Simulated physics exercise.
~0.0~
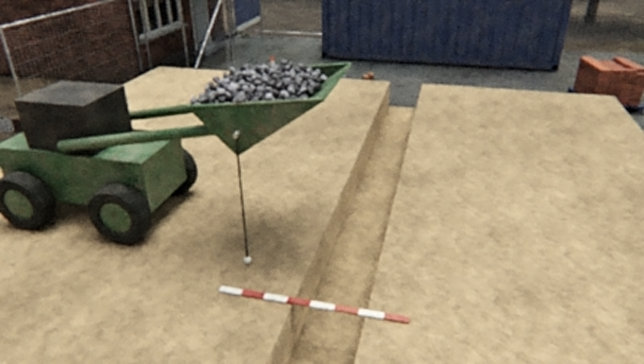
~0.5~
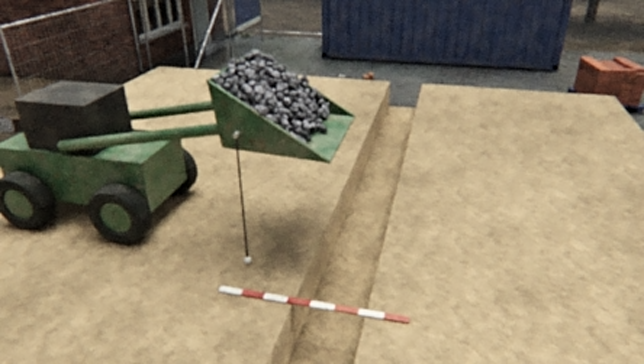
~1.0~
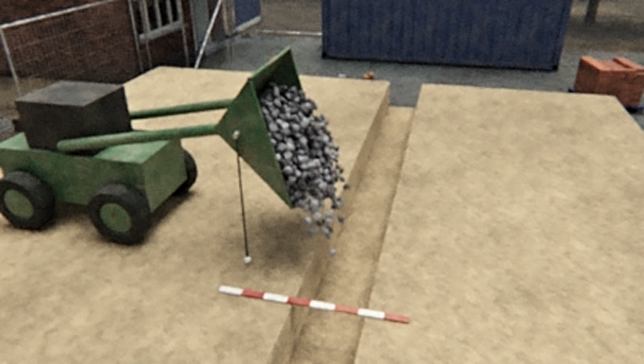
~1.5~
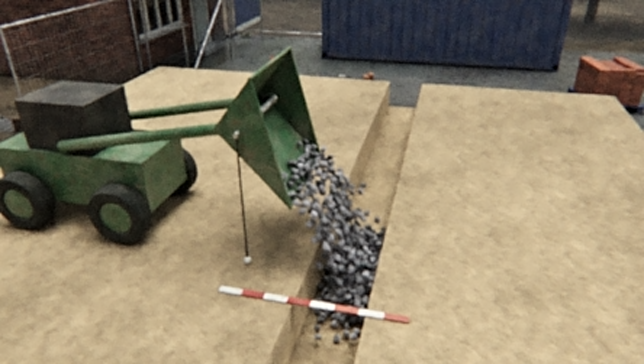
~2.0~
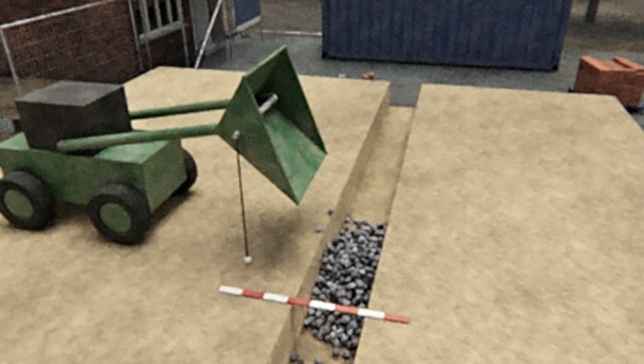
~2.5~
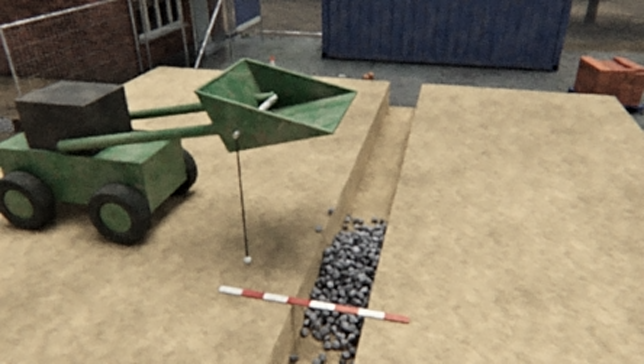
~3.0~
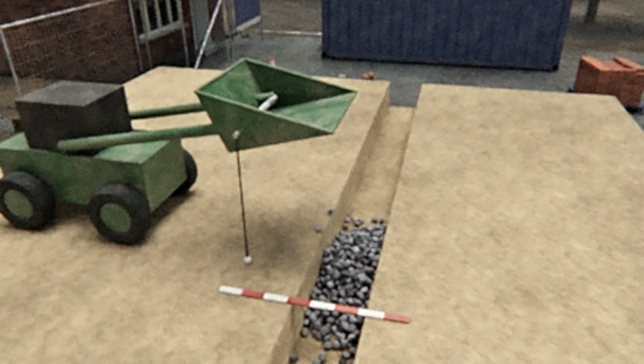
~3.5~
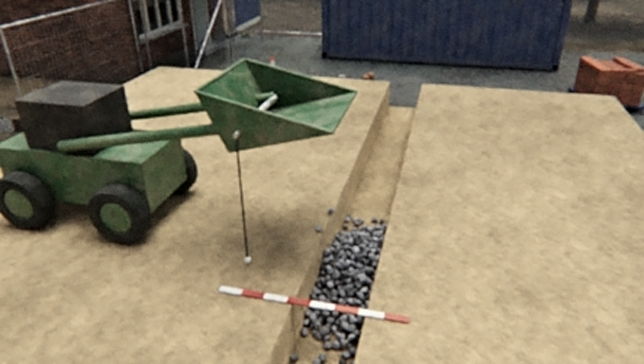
In the video, a green loader holding a bucket of grey stones tips it forward and down to the right, pouring the stones into a narrow trench beside a red-and-white staff. The emptied bucket tilts partway back up and stays still, with the stones heaped in the trench.
